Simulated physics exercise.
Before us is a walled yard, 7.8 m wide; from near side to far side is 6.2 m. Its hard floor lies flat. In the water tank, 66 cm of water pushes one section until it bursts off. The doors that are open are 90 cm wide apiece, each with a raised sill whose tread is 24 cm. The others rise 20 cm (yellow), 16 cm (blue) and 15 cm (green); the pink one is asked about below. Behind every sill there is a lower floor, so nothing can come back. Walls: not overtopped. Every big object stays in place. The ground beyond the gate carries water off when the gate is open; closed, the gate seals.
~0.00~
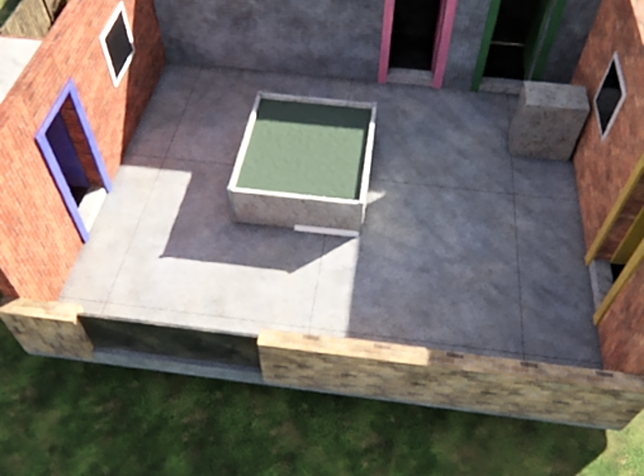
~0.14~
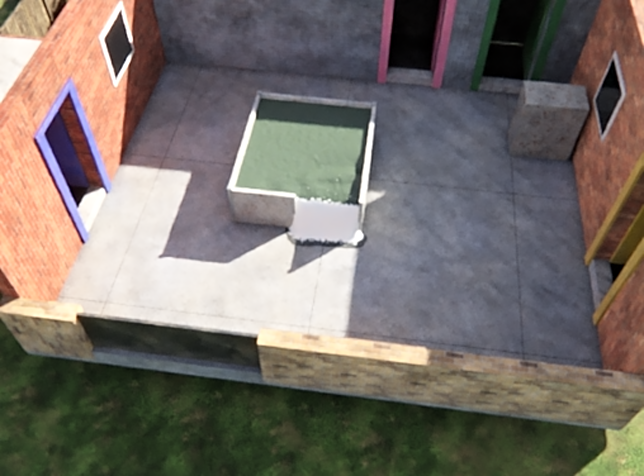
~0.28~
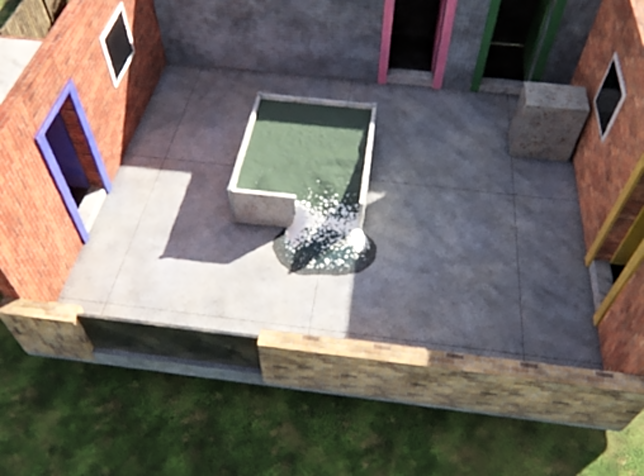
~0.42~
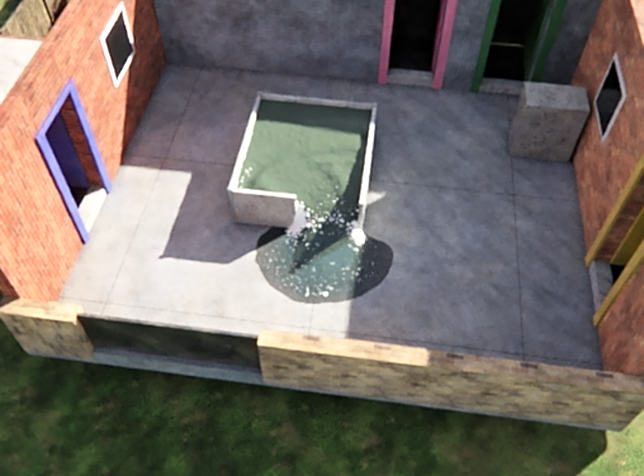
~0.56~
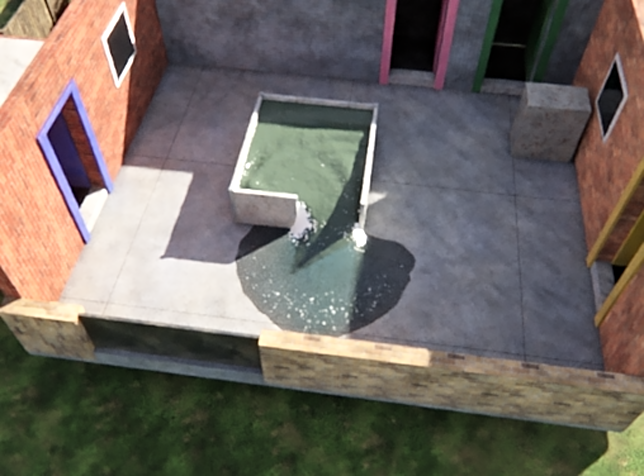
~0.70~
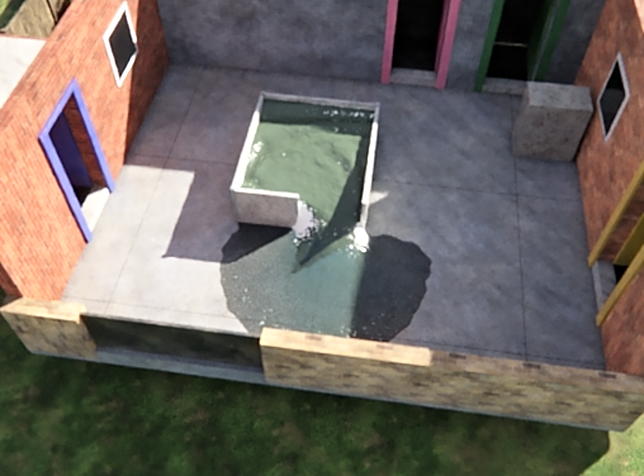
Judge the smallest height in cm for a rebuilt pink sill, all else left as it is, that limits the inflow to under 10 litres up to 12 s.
Roughly 7 cm at the least.
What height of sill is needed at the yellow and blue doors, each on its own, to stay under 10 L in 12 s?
Some 12.0 cm for yellow, some 6.5 cm for blue.
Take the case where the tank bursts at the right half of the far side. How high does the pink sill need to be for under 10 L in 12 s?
Then the minimum is about 30 cm.
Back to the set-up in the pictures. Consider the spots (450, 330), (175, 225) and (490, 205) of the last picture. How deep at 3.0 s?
The depths come to about 10, 0 and 0 cm.
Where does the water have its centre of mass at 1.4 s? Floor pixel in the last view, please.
(316, 211) or so.
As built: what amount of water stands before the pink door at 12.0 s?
Some 10.0 cm.
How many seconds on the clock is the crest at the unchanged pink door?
Peak time: Around 11.5 s.
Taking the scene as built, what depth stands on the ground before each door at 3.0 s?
Depths in cm: Yellow 11, blue 1, pink 0, green 0.
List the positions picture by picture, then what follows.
The first frame shows still water, 66 cm deep, in the water tank at (307, 148); the pink door at (415, 40) is dry.
In the second frame, the front is at (294, 239), 0.3 m from the gap at (327, 218); 0.3 m2 of floor is wet, 66 cm left at the back.
In the third frame, the gap is at (327, 221), the front 0.8 m out at (297, 268); the back of the water tank holds 66 cm.
In the fourth frame, the gap is at (327, 221), the front 1.3 m out at (295, 295); the back of the water tank holds 66 cm.
In the fifth frame, water pours out at (329, 222) and has run 2.0 m, to a hidden place; about 5 cm deep outside, 66 cm at the back.
In the sixth frame, water pours out at (330, 221) and has run 2.4 m, to a hidden place; about 5 cm deep outside, 62 cm at the back; 3.9 m in a straight line remain to the pink door at (419, 40).
After 1.4 s water covers 20 % of the floor, deepest (36 cm) near (332, 240); it has not reached the pink door.
After 3.0 s water covers 30 % of the floor, deepest (32 cm) near (608, 403); it has not reached the pink door.
After 12.0 s water covers 100 % of the floor, deepest (12 cm) near (163, 81); 10 cm at the pink door, 0 litres in over its 17 cm sill.
At the pink door as built, the water arrived by 6.2 s and peaked near 11 cm at 11.6 s.
With a sill of 6 cm, 17 litres would have come in within the 12 s; with 8.5 cm, 2 litres. So under 10 litres takes about 7 cm.
